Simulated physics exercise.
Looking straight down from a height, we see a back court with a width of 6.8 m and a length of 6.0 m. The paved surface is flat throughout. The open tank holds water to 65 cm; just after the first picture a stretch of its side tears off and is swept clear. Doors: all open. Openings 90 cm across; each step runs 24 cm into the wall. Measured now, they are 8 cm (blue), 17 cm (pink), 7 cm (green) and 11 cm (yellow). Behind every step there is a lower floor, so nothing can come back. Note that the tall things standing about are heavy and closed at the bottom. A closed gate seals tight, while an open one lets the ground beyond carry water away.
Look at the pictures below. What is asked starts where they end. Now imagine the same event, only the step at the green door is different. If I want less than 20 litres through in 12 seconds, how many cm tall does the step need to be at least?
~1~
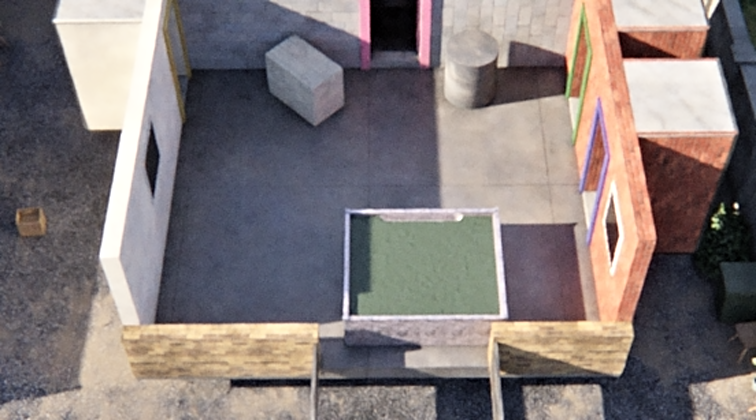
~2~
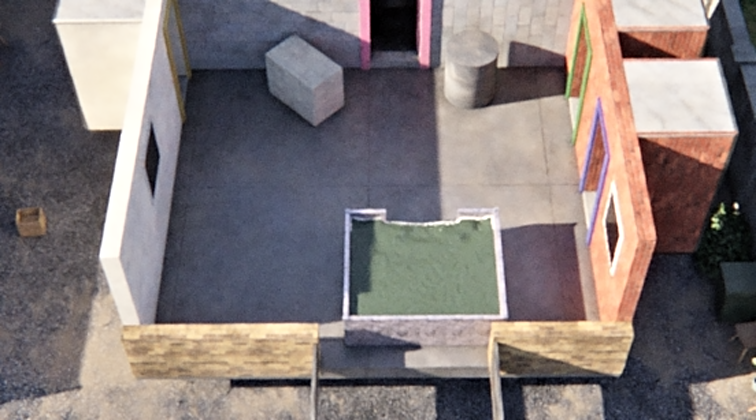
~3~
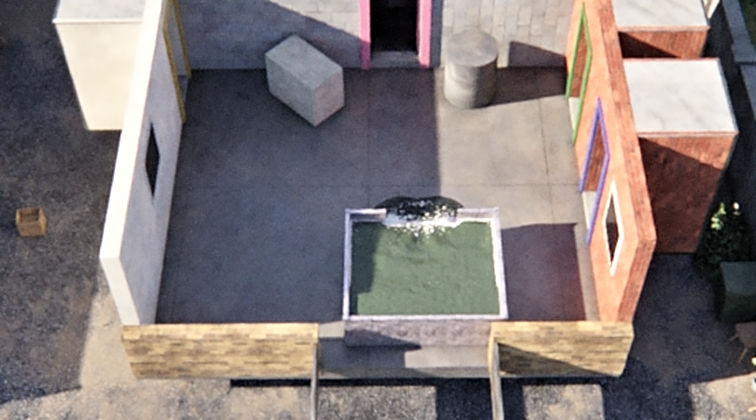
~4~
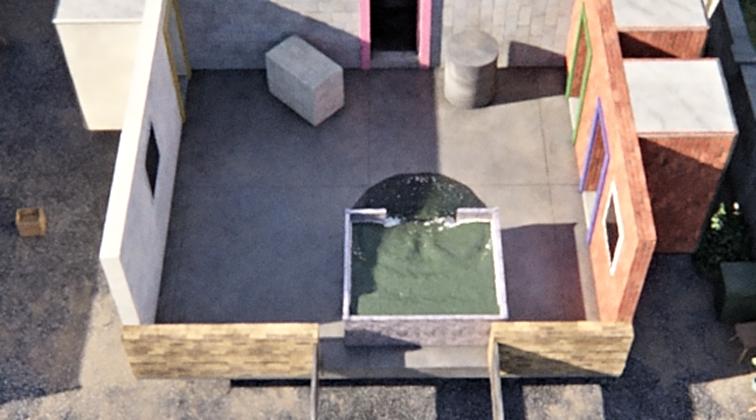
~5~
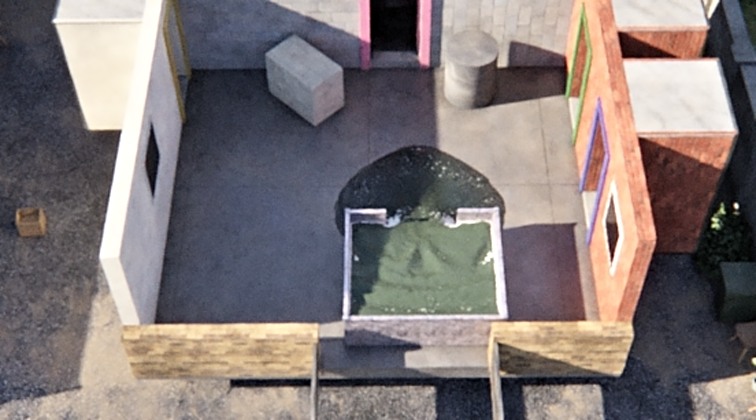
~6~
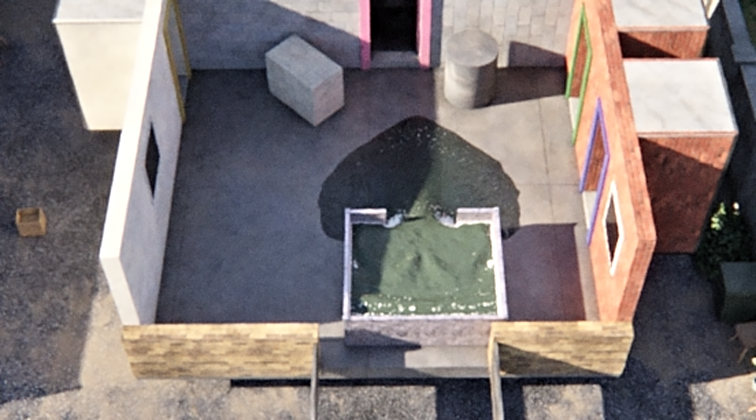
You would need about 13 cm.
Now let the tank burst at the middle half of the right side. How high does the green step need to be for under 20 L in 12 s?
Some 14.5 cm.
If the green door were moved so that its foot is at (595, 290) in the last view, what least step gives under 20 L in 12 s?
You'd want it roughly 8.0 cm high.
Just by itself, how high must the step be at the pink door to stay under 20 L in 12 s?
Pink - roughly 24 cm.
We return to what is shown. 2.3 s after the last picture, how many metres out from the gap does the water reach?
Roughly 5.6 m from the gap.
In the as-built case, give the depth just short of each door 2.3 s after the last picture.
Blue door 1 cm, pink door 25 cm, green door 13 cm, yellow door 9 cm.
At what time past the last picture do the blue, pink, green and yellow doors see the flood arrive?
It gets to blue after 2.4 s, pink after 0.4 s, green after 1.2 s and yellow after 2.0 s.
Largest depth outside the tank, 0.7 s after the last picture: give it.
Max depth: Near 32 cm.
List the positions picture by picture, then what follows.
Still water, 65 cm deep, in the open tank at (423, 265); the green door at (580, 79) is dry, in the first frame.
The gap is on the far side, the front 0.3 m out at a hidden place; the back of the open tank holds 65 cm, in the second frame.
The gap is on the far side, the front 0.8 m out at (394, 202); the back of the open tank holds 65 cm, in the third frame.
The gap is on the far side, the front 1.3 m out at (397, 179); the back of the open tank holds 65 cm, in the fourth frame.
The gap is on the far side, the front 1.9 m out at (414, 149); the back of the open tank holds 60 cm, in the fifth frame.
Water pours out on the far side and has run 2.6 m, to (413, 121); about 5 cm deep outside, 54 cm at the back; the green door at (580, 79), 3.7 m from the gap, is still 1.8 m from the nearest water, in the sixth frame.
Then, 0.7 s after the last picture water covers 30 % of the floor, deepest (32 cm) near (424, 227); it has not reached the green door.
Then, 2.3 s after the last picture water covers 50 % of the floor, deepest (35 cm) near (309, 77); 13 cm at the green door, 8 litres in over its 7 cm step.
Then, 11.3 s after the last picture water covers 95 % of the floor, deepest (12 cm) near (571, 244); 7 cm at the green door, 132 litres in over its 7 cm step.
At the green door as built, the water peaked near 14 cm, 3.9 s after the last picture.
Run again over the same 12 s with other heights there, 47 litres in over 10.5 cm, 11 litres over 14.5 cm. The limit of 20 litres is kept from about 13 cm up.
